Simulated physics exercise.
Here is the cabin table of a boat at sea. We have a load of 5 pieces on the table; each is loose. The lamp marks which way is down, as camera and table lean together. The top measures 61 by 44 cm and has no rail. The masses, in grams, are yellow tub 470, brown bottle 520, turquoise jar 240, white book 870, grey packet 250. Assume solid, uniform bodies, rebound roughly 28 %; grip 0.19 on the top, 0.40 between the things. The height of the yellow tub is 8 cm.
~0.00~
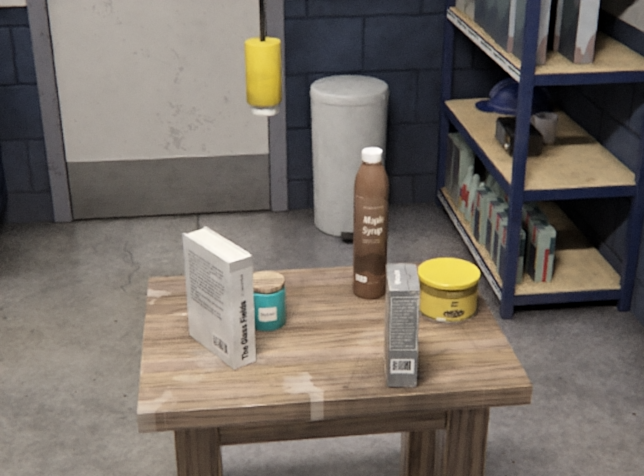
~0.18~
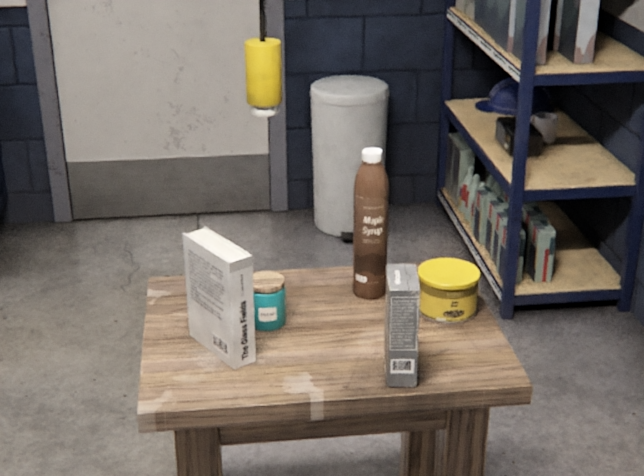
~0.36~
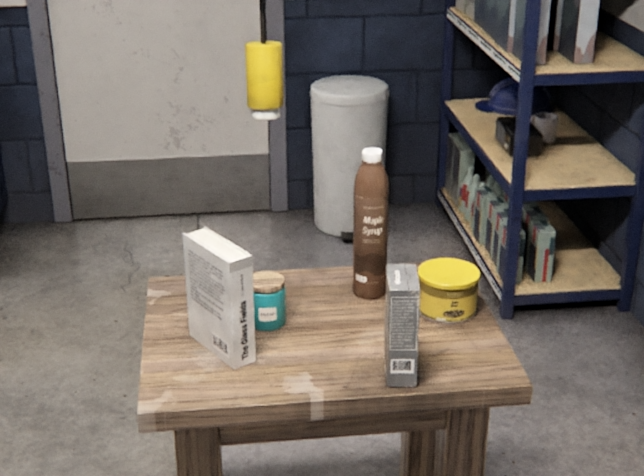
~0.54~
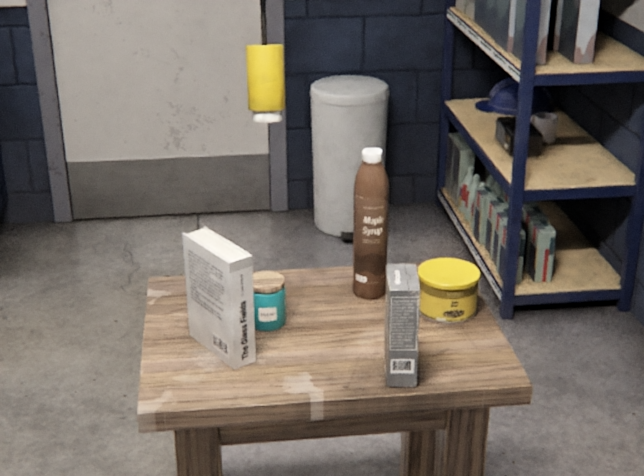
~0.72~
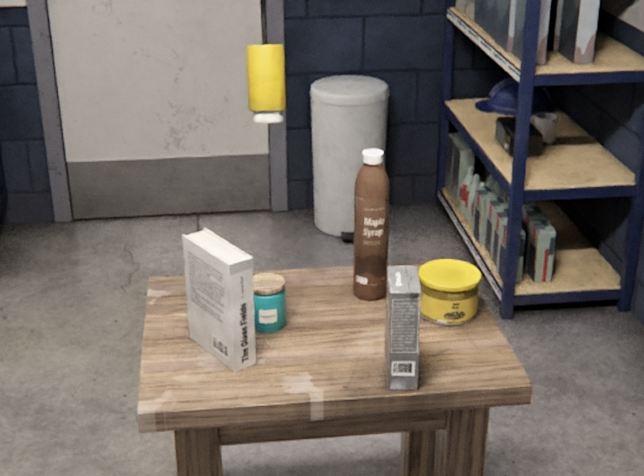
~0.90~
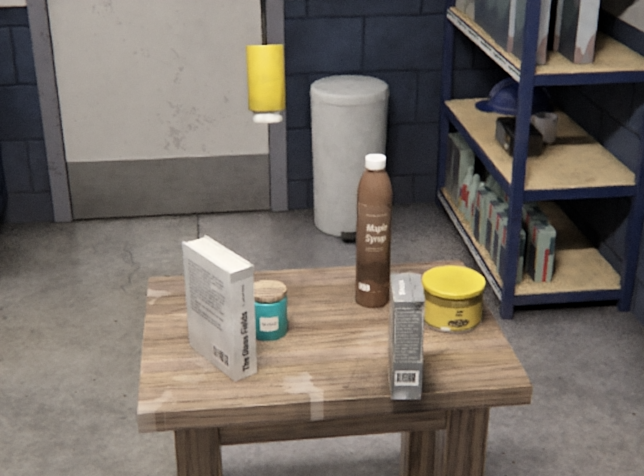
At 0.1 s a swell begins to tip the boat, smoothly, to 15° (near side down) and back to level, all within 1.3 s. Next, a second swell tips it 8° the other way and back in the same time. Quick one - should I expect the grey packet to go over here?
Yes, it will go over.
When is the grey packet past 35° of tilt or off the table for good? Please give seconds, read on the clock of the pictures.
That first happens close to 1.0 seconds.
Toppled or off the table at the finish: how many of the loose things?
The answer: 1.
By 1.30 s, heel 1°, near side down; grey packet now off the table; white book 10 cm from its spot; brown bottle 9 cm from its spot.
By 1.70 s, heel 3°, far side down; white book 10 cm from its spot; brown bottle 9 cm from its spot; turquoise jar 9 cm from its spot.
When it is over (3.2 s), off the table and tipped over, grey packet; not toppled but over 5 cm from the start, yellow tub, brown bottle, turquoise jar and white book.
